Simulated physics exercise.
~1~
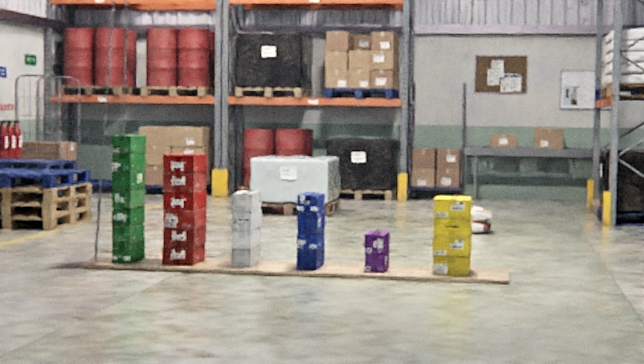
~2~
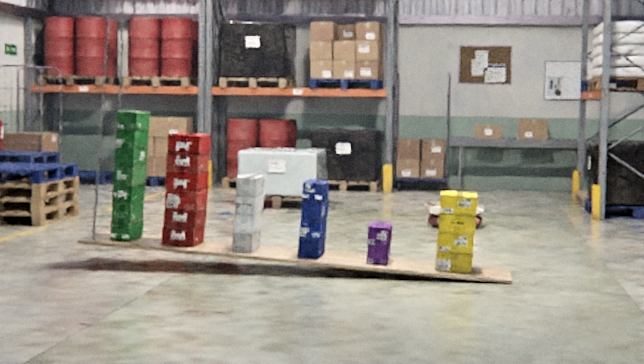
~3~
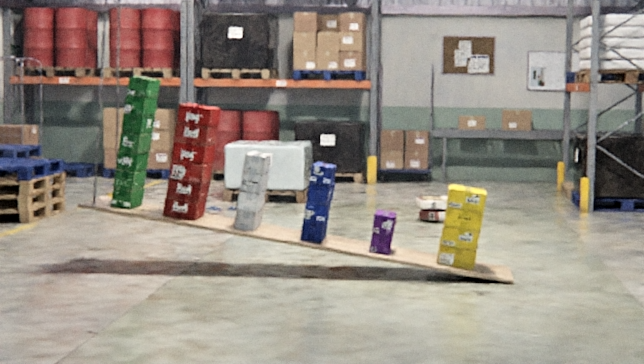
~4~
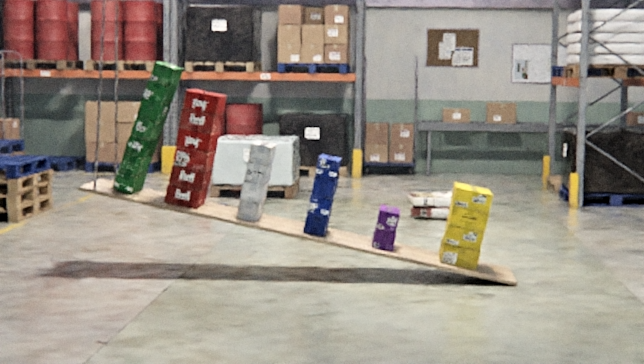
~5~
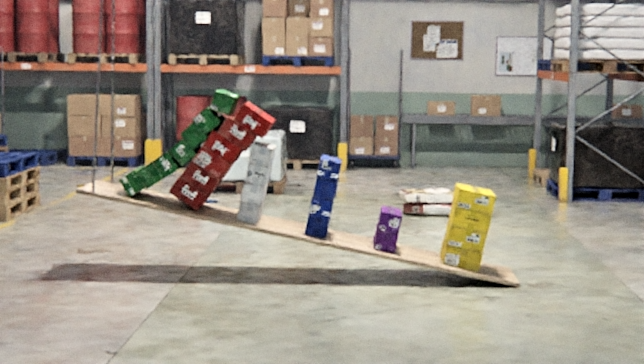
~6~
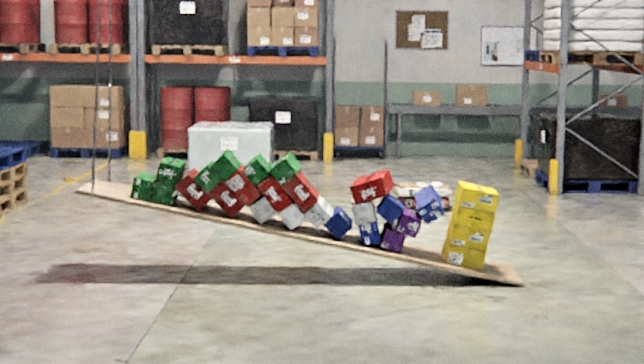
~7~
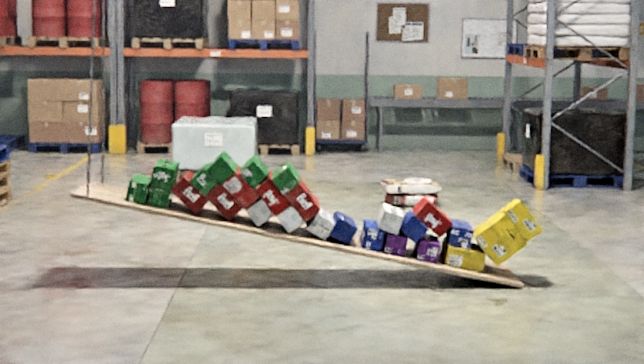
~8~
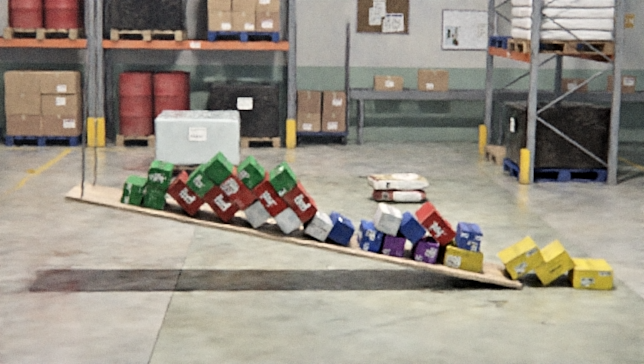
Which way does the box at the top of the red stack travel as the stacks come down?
It travels to the right, ending up among the jumbled boxes toward the low end of the board.
A long board holding six stacks of coloured boxes rose at its left end until the green and red stacks toppled to the right, knocking the white, blue and purple ones into a jumble, and finally yellow boxes tumbled off the low end.
